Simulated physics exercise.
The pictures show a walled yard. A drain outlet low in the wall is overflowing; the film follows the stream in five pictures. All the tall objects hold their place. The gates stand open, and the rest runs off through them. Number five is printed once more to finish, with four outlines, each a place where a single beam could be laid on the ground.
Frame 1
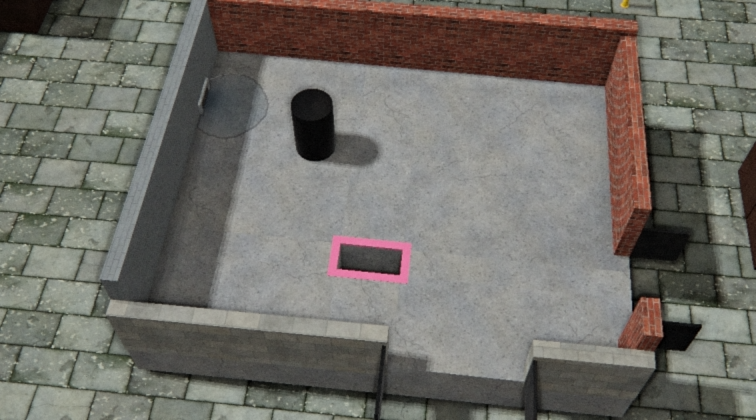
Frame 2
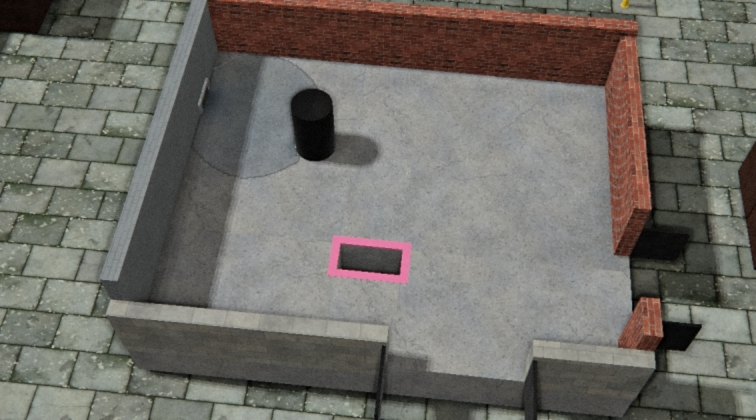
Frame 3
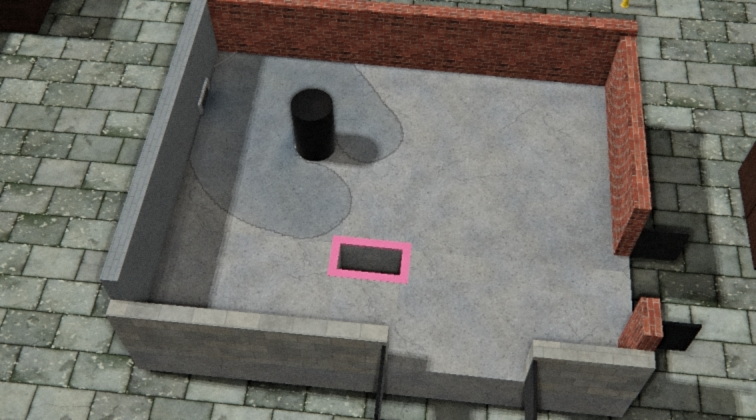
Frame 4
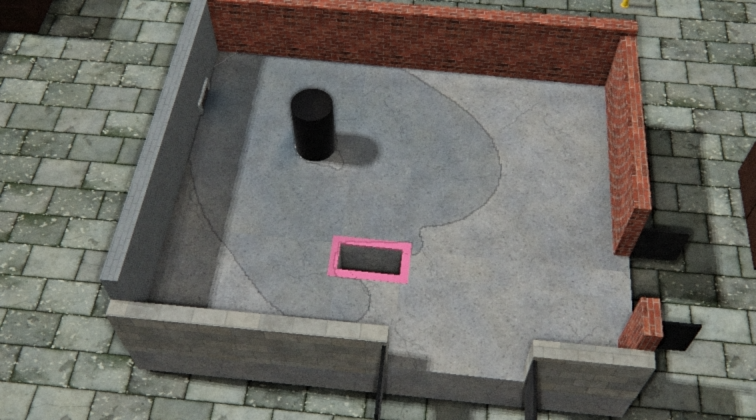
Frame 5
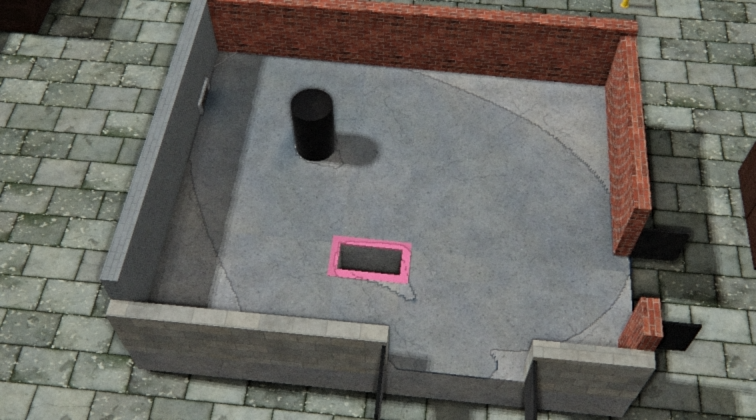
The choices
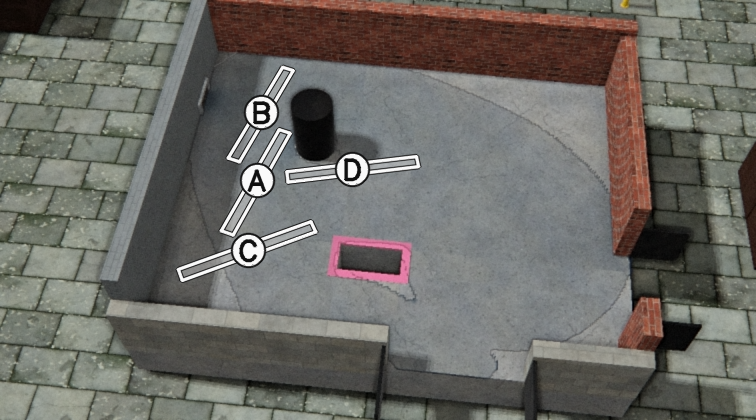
Water spreads in a thin sheet from beside the left wall of a walled yard, reaching a black cylinder and curving around both sides of it. The sheet widens toward the pink-edged gully and begins entering it, then passes around it and extends across most of the floor to the open gates.
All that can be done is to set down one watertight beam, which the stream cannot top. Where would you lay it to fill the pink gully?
I would pick spot C.
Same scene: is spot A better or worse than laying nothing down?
Worse.
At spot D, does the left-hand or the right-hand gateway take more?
The right gate.
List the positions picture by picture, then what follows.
Outfall at (203, 97); pink gully at (370, 259); open gate at (616, 296); open gate at (456, 359); water covers 3 % of the ground and shows as far out as (261, 92); pink gully still dry.
Water covers 11 % of the ground and shows as far out as (291, 155); pink gully still dry.
Water covers 23 % of the ground and shows as far out as (319, 232); pink gully still dry.
Water covers 44 % of the ground and shows as far out as (492, 172); pink gully taking water.
Water covers 73 % of the ground and shows as far out as (621, 266); pink gully taking water.
On the marked copy, A from (227, 232) to (284, 131); B from (233, 159) to (287, 68); C from (180, 274) to (313, 226); D from (287, 176) to (417, 161).
For spot A, about 4 % of the stream runs into the pink gully, about 96 % out by the gates.
For spot B, about 6 % of the stream runs into the pink gully, about 93 % out by the gates.
For spot C, about 21 % of the stream runs into the pink gully, about 79 % out by the gates.
For spot D, about 10 % of the stream runs into the pink gully, about 90 % out by the gates.
